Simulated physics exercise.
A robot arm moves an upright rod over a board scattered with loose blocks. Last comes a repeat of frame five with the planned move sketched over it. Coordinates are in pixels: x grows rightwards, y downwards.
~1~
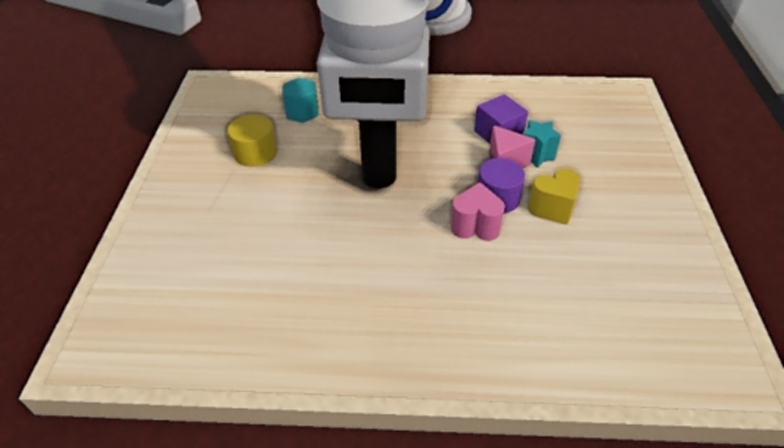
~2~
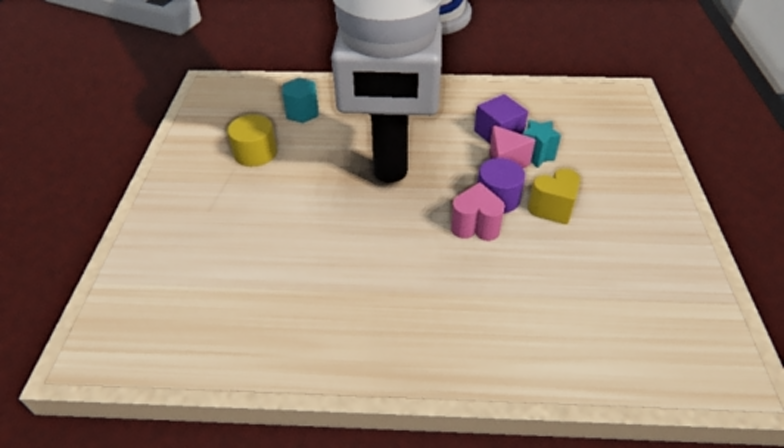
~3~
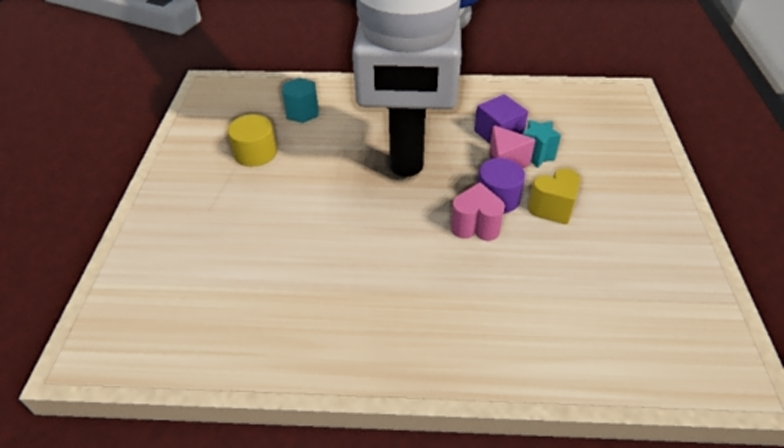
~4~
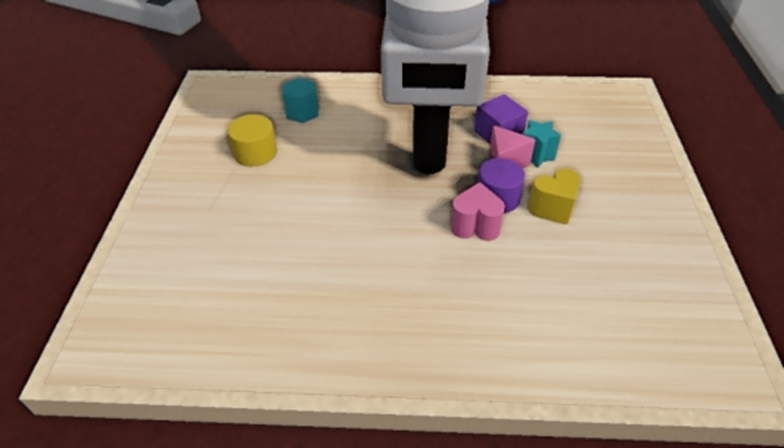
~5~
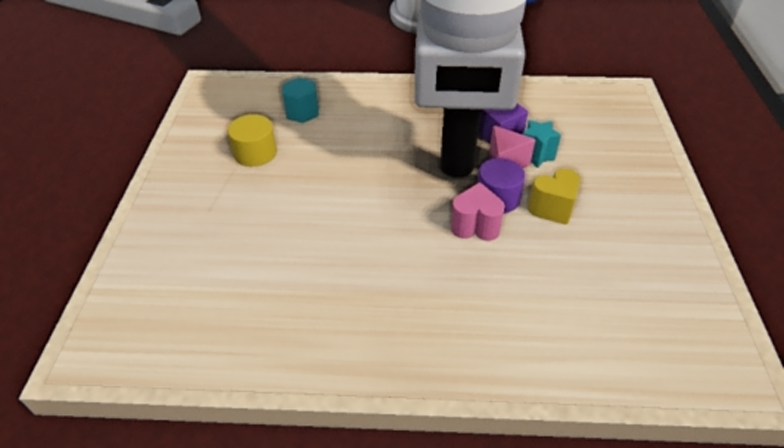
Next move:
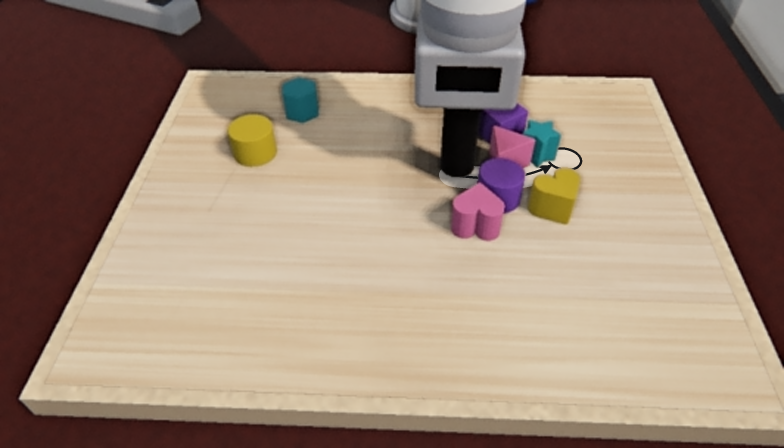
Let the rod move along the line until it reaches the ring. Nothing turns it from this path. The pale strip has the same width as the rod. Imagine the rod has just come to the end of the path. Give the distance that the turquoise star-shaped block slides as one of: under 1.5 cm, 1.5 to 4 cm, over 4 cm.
It moves more than 4 cm.
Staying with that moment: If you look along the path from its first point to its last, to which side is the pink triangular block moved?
Sideways shift: Left.
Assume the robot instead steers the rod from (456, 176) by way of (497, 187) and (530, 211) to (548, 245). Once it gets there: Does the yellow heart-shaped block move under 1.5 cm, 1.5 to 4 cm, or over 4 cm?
The middle band: 1.5 to 4 cm.
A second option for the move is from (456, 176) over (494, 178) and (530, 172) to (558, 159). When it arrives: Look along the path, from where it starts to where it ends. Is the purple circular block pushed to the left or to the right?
To the right.
The line goes from (456, 176) by way of (496, 178) and (534, 172) to (564, 159).
On the path given first. One third of the way, rod at (498, 169); purple circular block at (518, 178); pink triangular block at (520, 136), turned 30° anticlockwise; turquoise star-shaped block at (549, 123); yellow heart-shaped block at (565, 185), turned 20° anticlockwise.
Two thirds of the way, rod at (536, 163); purple circular block at (520, 179); pink triangular block at (539, 127), turned 90° anticlockwise; turquoise star-shaped block at (558, 114), turned 20° clockwise; yellow heart-shaped block at (566, 186), turned 25° anticlockwise.
At the end, rod at (567, 150); purple circular block at (520, 179); pink triangular block at (544, 118), turned 115° anticlockwise; turquoise star-shaped block at (564, 107); yellow heart-shaped block at (566, 186), turned 25° anticlockwise.
